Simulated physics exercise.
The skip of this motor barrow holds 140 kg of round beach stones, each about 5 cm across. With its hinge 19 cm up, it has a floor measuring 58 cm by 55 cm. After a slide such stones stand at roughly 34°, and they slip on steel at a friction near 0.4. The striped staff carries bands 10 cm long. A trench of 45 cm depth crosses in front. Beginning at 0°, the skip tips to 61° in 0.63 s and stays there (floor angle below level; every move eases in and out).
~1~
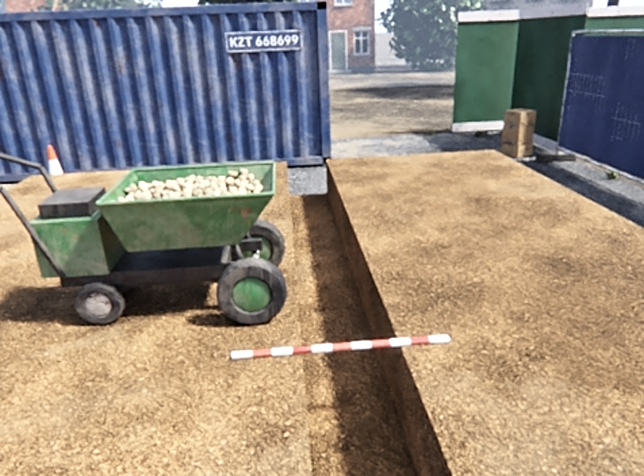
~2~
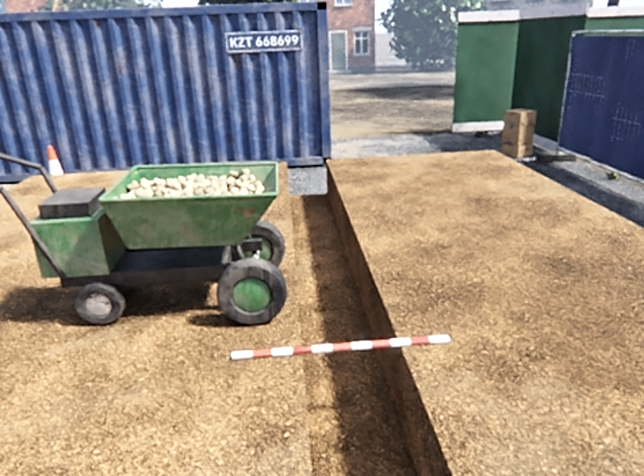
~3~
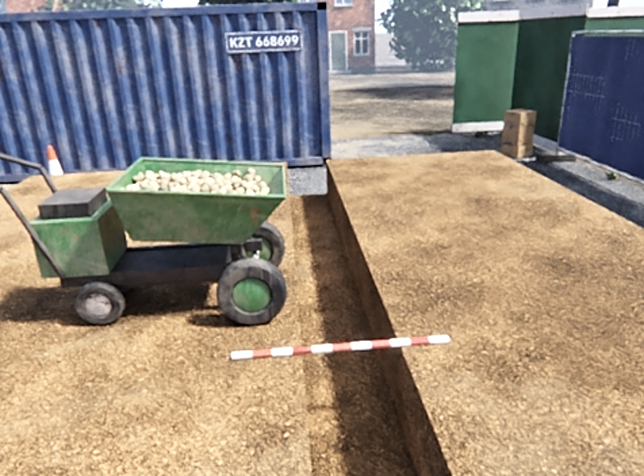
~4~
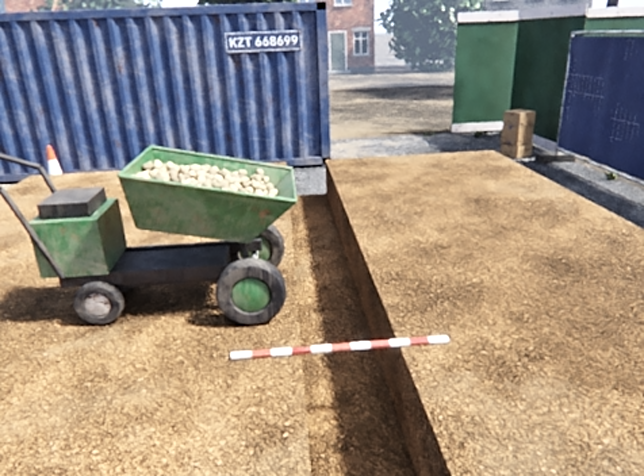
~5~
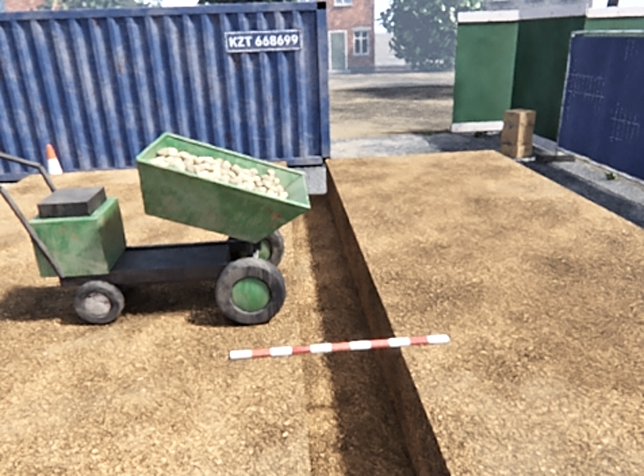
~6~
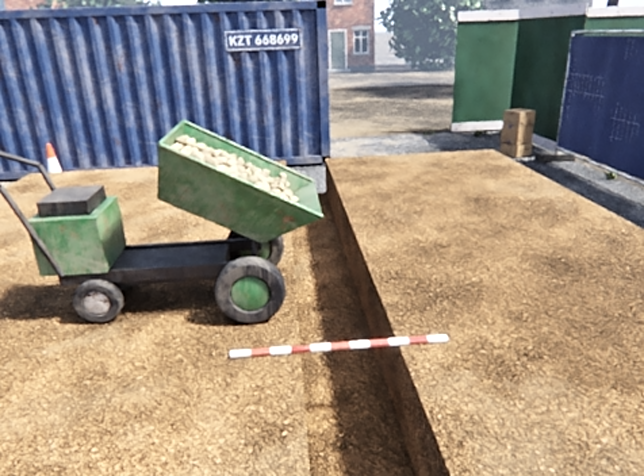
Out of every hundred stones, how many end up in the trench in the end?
Around 34 in every hundred.
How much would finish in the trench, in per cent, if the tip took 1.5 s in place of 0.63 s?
In that case, around 50%.
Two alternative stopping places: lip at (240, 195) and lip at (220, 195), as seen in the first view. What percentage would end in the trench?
That gives roughly 60 per cent and roughly 75 per cent.
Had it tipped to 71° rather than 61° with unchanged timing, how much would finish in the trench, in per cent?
Around 30 per cent would finish in the trench.
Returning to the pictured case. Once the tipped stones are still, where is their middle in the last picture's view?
The middle should be near (404, 281).
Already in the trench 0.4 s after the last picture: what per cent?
Around 10 per cent of it, at that instant.
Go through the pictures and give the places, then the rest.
Lip at (274, 194), floor tilted 0°, highest stones at (193, 183), in the first frame.
The skip is at 2°, its lip at (277, 195); the top of the load is at (173, 184), in the second frame.
Lip at (285, 197), floor tilted 6°, highest stones at (159, 179), in the third frame.
The skip is at 12°, its lip at (296, 201); the top of the load is at (163, 169), in the fourth frame.
Lip at (310, 208), floor tilted 20°, highest stones at (170, 156), in the fifth frame.
The skip is at 28°, its lip at (322, 217); the top of the load is at (188, 145), in the sixth frame.
Then, 0.2 s after the last picture the floor is at 51°, 100 % in the skip; the foremost stones are at (326, 220).
Then, 0.4 s after the last picture the floor is at 61°, 82 % in the skip, 10 % in the trench, 8 % past the trench; the foremost stones are at (403, 273).
Then, 0.8 s after the last picture the floor is at 61°, 33 % in the skip, 8 % in the trench, 59 % past the trench; the foremost stones are at (524, 282).
Then, 2.7 s after the last picture the floor is at 61°, 6 % in the skip, 34 % in the trench, 61 % past the trench; the foremost stones are past the picture's edge.
